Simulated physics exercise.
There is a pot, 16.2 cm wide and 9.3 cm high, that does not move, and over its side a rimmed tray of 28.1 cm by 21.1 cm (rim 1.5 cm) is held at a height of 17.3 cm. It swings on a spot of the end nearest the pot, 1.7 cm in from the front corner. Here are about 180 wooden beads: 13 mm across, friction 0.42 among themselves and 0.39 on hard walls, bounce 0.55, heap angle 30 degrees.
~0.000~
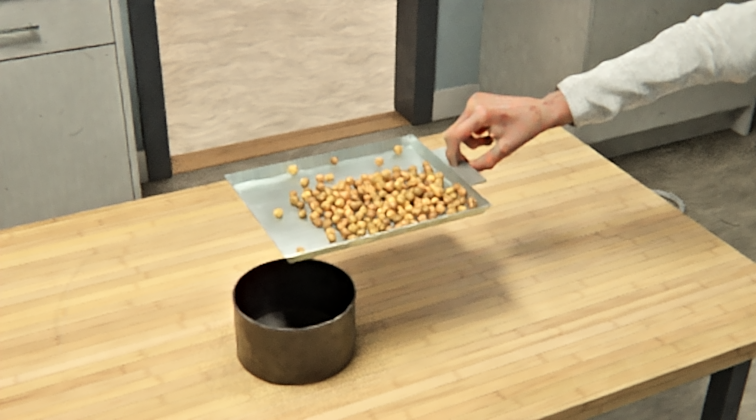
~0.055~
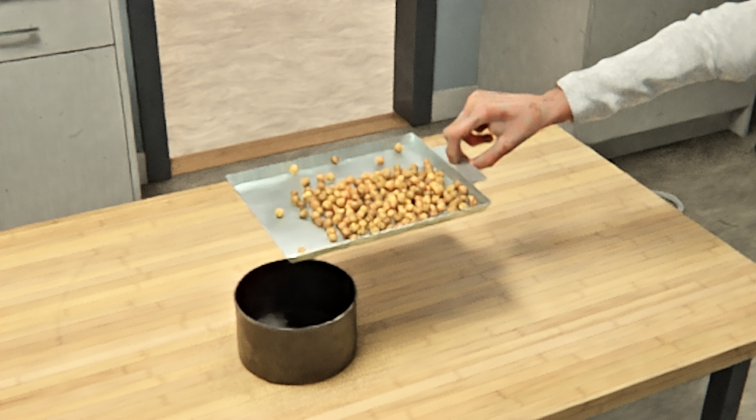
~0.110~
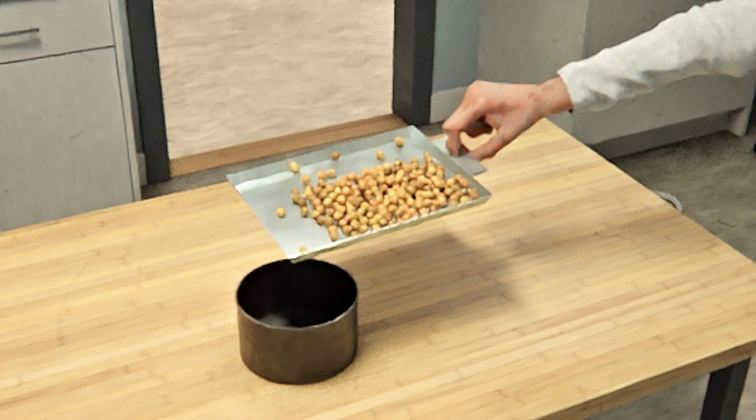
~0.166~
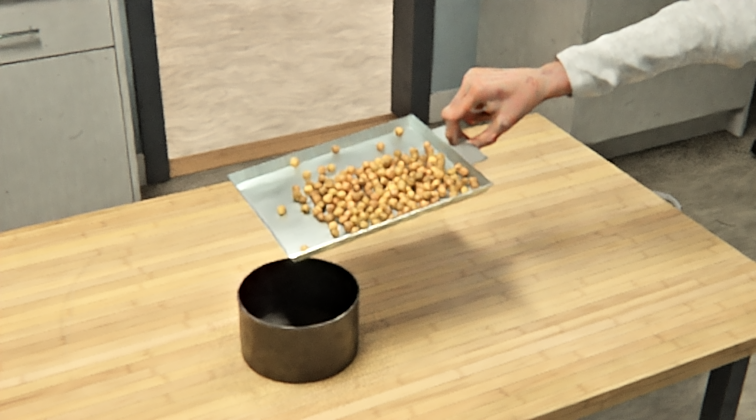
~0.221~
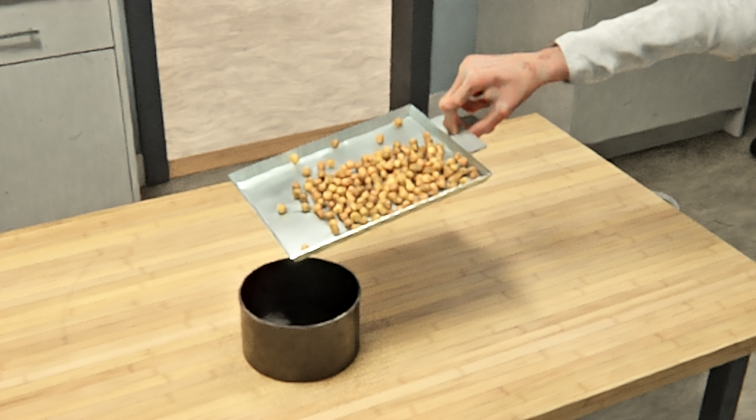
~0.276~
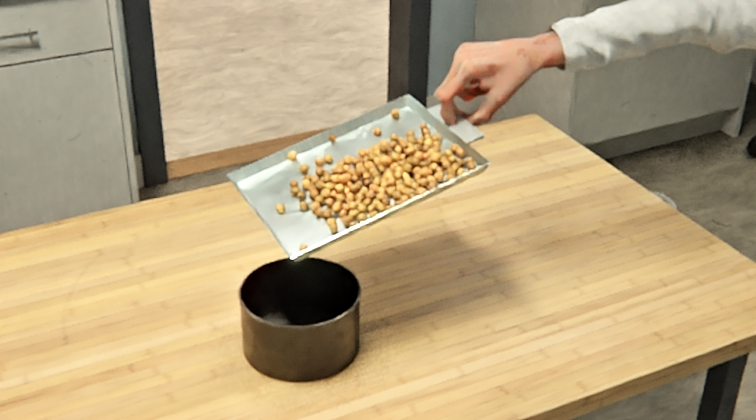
We see a hand holding a shallow metal tray of small tan pieces above a dark round pot on a wooden table; the hand slightly raises the tray's right end, slanting it toward the left, while the pot stays still.
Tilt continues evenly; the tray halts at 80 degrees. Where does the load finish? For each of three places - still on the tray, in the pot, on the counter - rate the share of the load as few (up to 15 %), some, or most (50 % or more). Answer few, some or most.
Tray: Few; pot: Some; counter: Most.
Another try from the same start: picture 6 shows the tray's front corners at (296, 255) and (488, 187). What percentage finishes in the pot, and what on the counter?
Per cent by place - pot 5, counter 95.
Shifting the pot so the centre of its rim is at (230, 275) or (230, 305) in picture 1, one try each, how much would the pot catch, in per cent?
Try one: ~ 60 %; try two: ~ 75 %.
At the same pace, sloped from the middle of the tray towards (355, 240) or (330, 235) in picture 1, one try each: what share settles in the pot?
Near 5 and 5 per cent, in that order.
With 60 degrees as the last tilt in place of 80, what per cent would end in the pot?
Estimated share: About 20 %.
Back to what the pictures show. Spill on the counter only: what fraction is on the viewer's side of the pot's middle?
40 %.
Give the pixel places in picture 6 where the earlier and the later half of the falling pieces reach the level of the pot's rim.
First near (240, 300), then at (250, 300).
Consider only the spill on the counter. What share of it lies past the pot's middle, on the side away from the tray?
Around 100 in a hundred.
After 0.79 s, tilt 45 degrees; the tray holds 85 %, the pot 0 %.
Then, at 1.13 s, tilt 66 degrees; the tray holds 30 %, the pot 10 %.
After 1.56 s, tilt 80 degrees; the tray holds 0 %, the pot 25 %.
In the end, at 2.6 s, tray 0 %, pot 25 %, counter 75 %.
